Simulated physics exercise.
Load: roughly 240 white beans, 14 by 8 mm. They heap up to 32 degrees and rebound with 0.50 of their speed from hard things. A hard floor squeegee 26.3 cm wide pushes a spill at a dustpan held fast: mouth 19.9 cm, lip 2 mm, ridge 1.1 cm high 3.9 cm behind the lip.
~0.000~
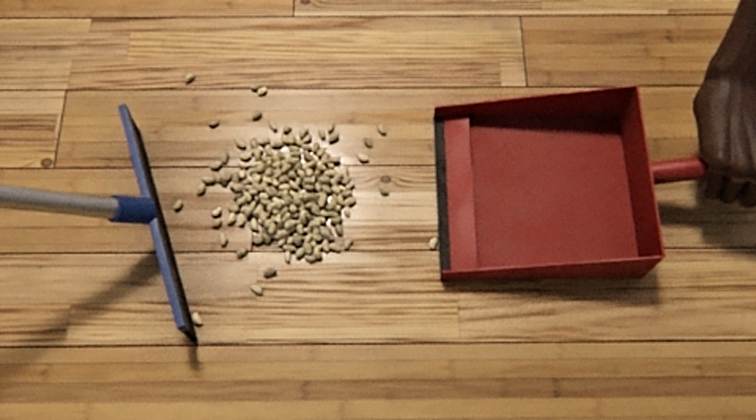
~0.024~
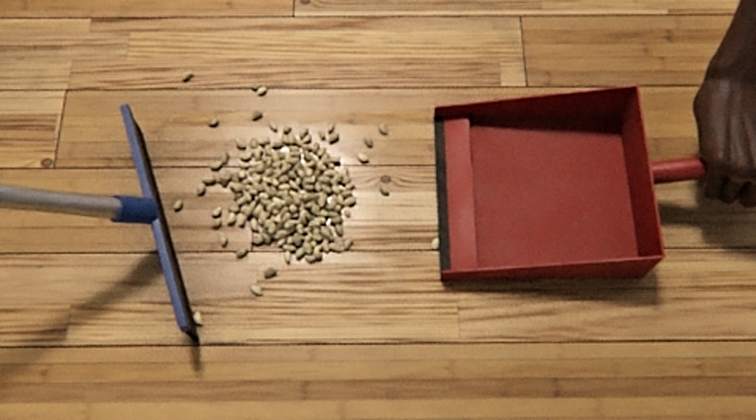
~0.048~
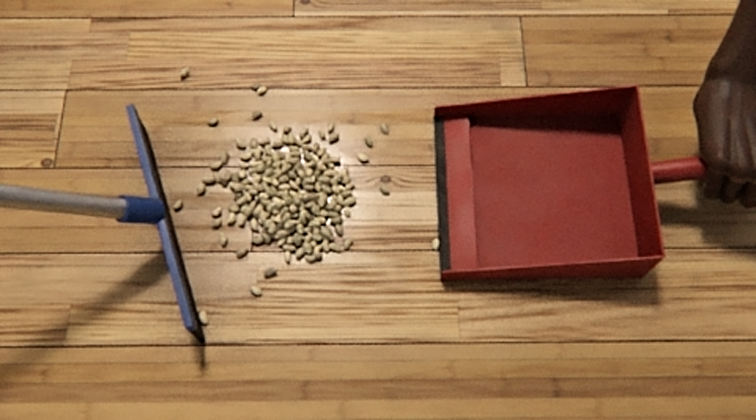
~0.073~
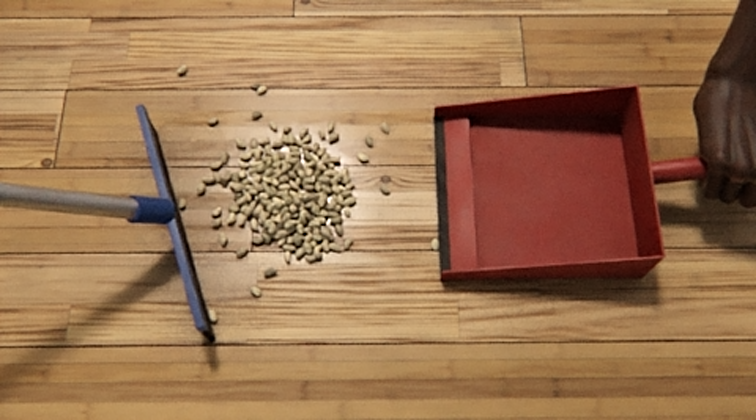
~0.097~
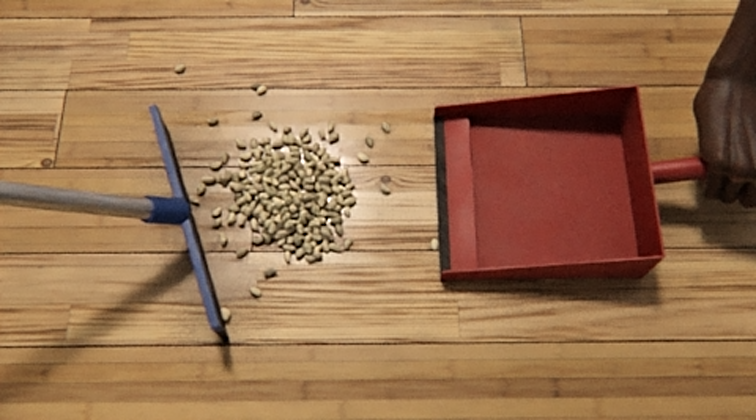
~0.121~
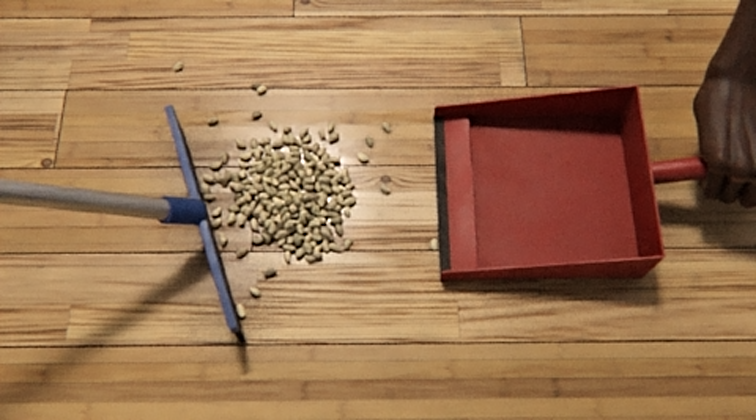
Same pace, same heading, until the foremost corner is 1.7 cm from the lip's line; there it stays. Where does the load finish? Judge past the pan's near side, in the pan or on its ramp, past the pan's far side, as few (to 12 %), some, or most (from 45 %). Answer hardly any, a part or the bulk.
Past the pan's near side: Hardly any; in the pan or on its ramp: Hardly any; past the pan's far side: A part.
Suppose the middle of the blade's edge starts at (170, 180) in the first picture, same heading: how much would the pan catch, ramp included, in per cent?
About 15 per cent.
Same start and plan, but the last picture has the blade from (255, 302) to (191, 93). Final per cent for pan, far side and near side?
Pan 30, far 35, near 0.
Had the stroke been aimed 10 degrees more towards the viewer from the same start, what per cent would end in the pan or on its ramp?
Then about 0 per cent.
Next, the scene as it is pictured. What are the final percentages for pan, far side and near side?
Near side 5, pan 5, far side 15.
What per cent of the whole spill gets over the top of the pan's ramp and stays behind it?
About 0 per cent.
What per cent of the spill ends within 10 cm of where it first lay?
About 5 per cent.
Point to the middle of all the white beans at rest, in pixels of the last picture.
At about (412, 174).
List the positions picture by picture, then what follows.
Blade from (183, 326) to (125, 113), moved 0.0 cm, 0 of the pieces shifted so far; middle of the pieces at (288, 189); pan at (551, 194), in the first picture.
Blade from (185, 326) to (127, 113), moved 0.2 cm, 1 of the pieces shifted so far; middle of the pieces at (288, 189), in the second picture.
Blade from (191, 326) to (133, 113), moved 0.8 cm, 2 of the pieces shifted so far; middle of the pieces at (288, 189), in the third picture.
Blade from (202, 326) to (143, 113), moved 1.9 cm, 4 of the pieces shifted so far; middle of the pieces at (288, 189), in the fourth picture.
Blade from (217, 327) to (156, 113), moved 3.4 cm, 4 of the pieces shifted so far; middle of the pieces at (288, 189), in the fifth picture.
Blade from (234, 327) to (171, 114), moved 5.1 cm, 5 of the pieces shifted so far; middle of the pieces at (288, 189); pan at (551, 194). Its pace works out near 0.72 m/s, in the sixth picture.
Then, at 0.26 s, middle of the blade 15 cm from the lip; 0 % over the lip, far side 5 %, near side 0 %.
After 0.36 s, middle of the blade 8 cm from the lip; 0 % over the lip, far side 10 %, near side 5 %.
After 0.59 s, middle of the blade 6 cm from the lip; 10 % over the lip, far side 15 %, near side 5 %.
In the end, at 1.8 s, near side 5 %, pan 5 %, far side 15 %, in front of the lip or behind the blade 70 %.
